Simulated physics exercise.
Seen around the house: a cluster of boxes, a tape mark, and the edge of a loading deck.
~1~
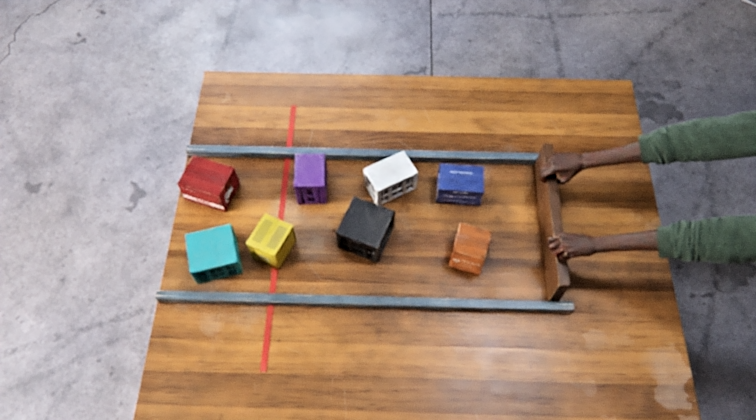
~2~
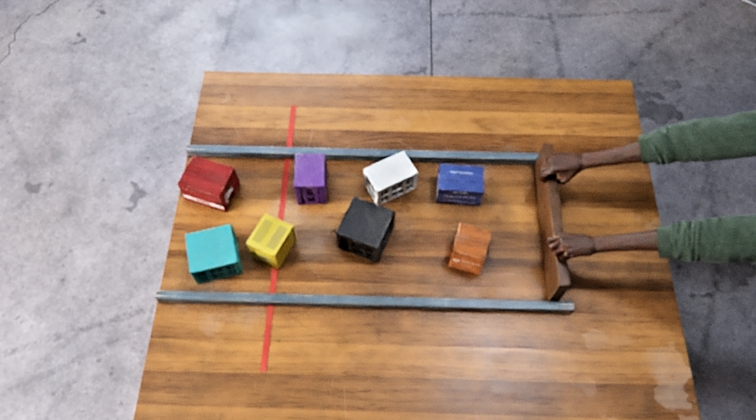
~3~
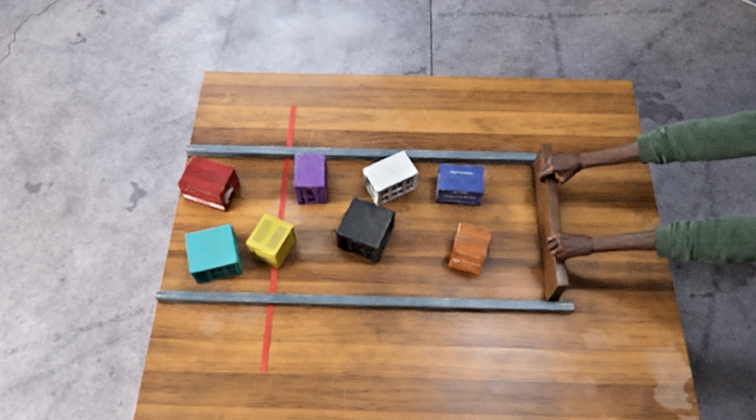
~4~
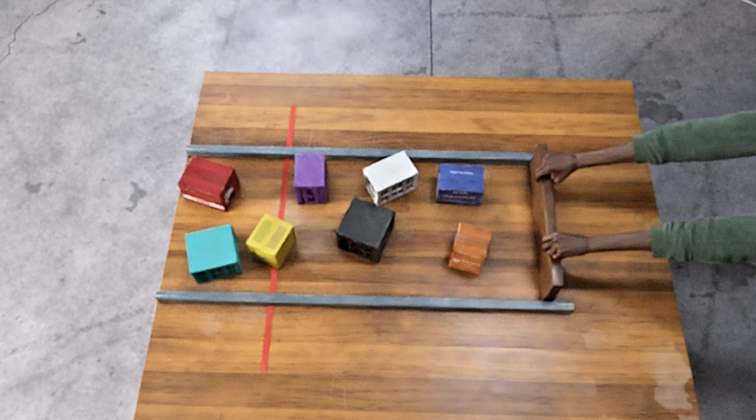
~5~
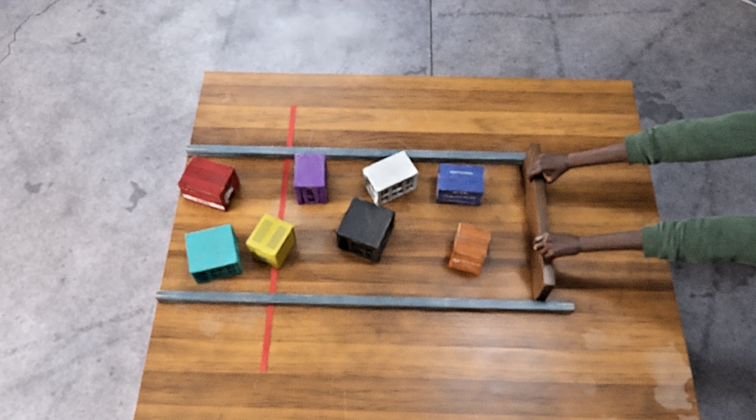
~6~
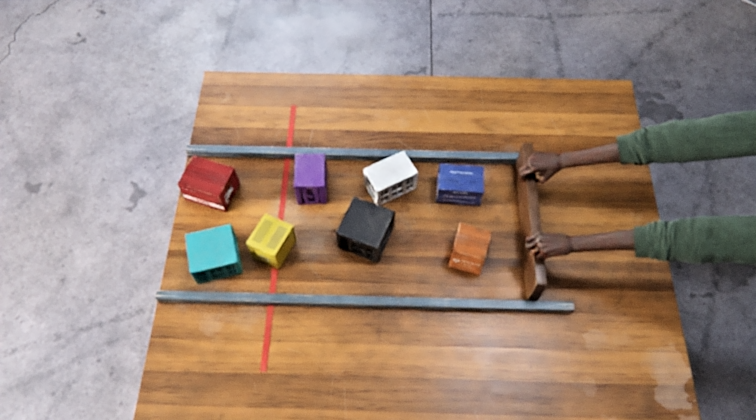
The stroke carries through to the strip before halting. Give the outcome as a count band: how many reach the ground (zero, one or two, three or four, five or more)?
When it halts, one, or two, of them have come off.
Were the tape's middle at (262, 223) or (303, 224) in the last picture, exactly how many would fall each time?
You'd count 2 the first time and 1 the second.
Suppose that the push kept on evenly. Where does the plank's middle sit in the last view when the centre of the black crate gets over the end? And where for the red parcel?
The black crate puts it at (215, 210), the red parcel at (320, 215).
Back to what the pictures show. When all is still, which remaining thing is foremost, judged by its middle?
Answer: The turquoise crate.
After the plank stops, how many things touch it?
It adds up to 2.
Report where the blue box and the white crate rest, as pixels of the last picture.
(261, 181) and (219, 163).
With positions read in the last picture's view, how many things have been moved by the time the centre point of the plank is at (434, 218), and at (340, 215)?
3 and 7.
Soon after, none off yet; red parcel at rest near (210, 184); turquoise crate at rest near (214, 254); yellow tote at rest near (272, 242).
In the end, the number that fall off is one or two; gone, purple crate and red parcel.
